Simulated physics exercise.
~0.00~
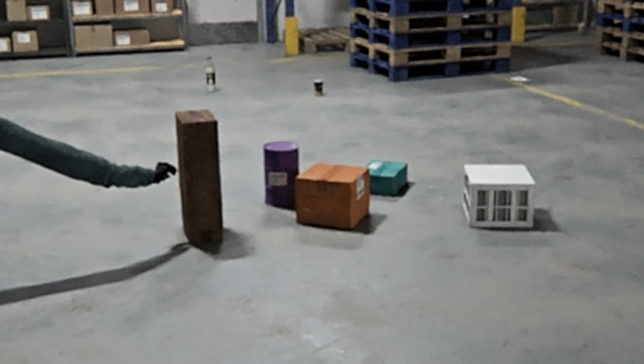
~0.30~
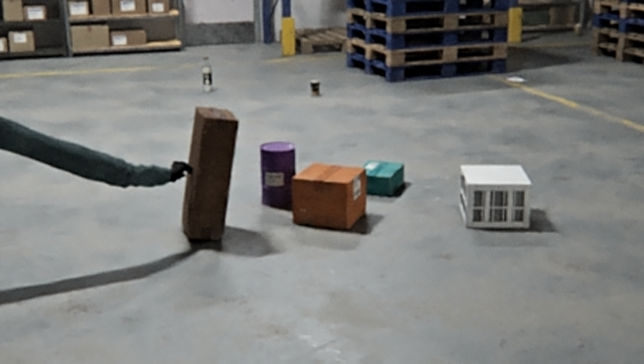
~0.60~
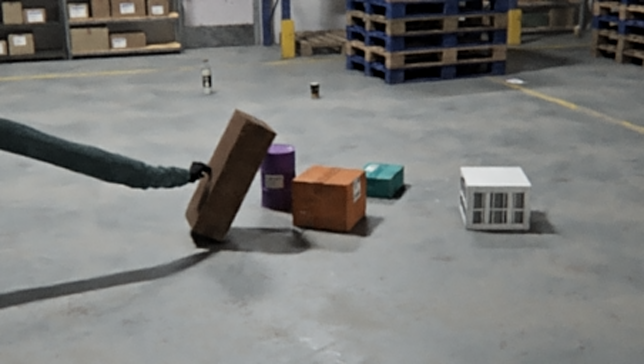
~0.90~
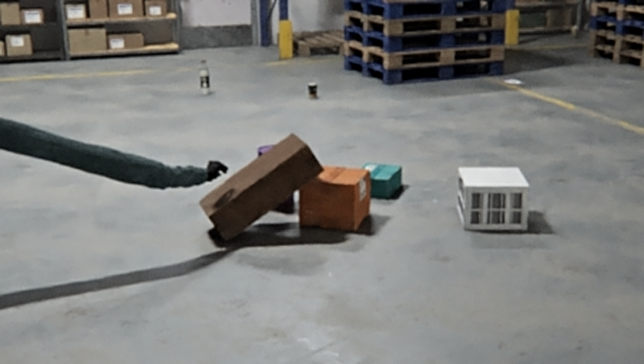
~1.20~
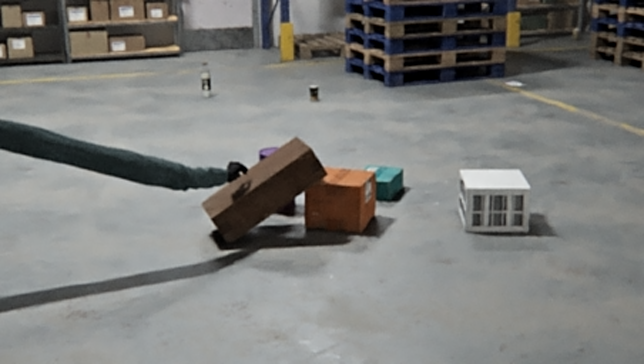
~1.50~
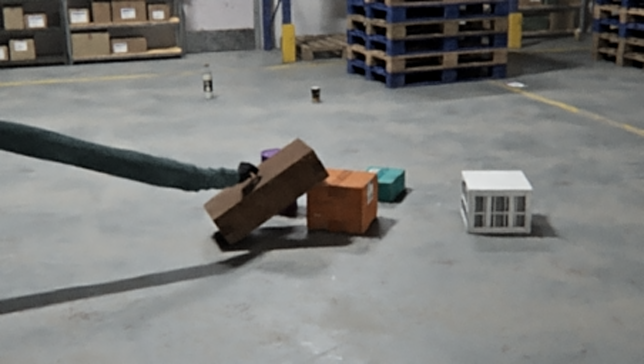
A tall brown box tipped to the right as a gloved hand on a long green-sleeved arm pushed it, then toppled against an orange parcel, nudging it slightly right, and ended up leaning there at a slant while the other things stayed put.
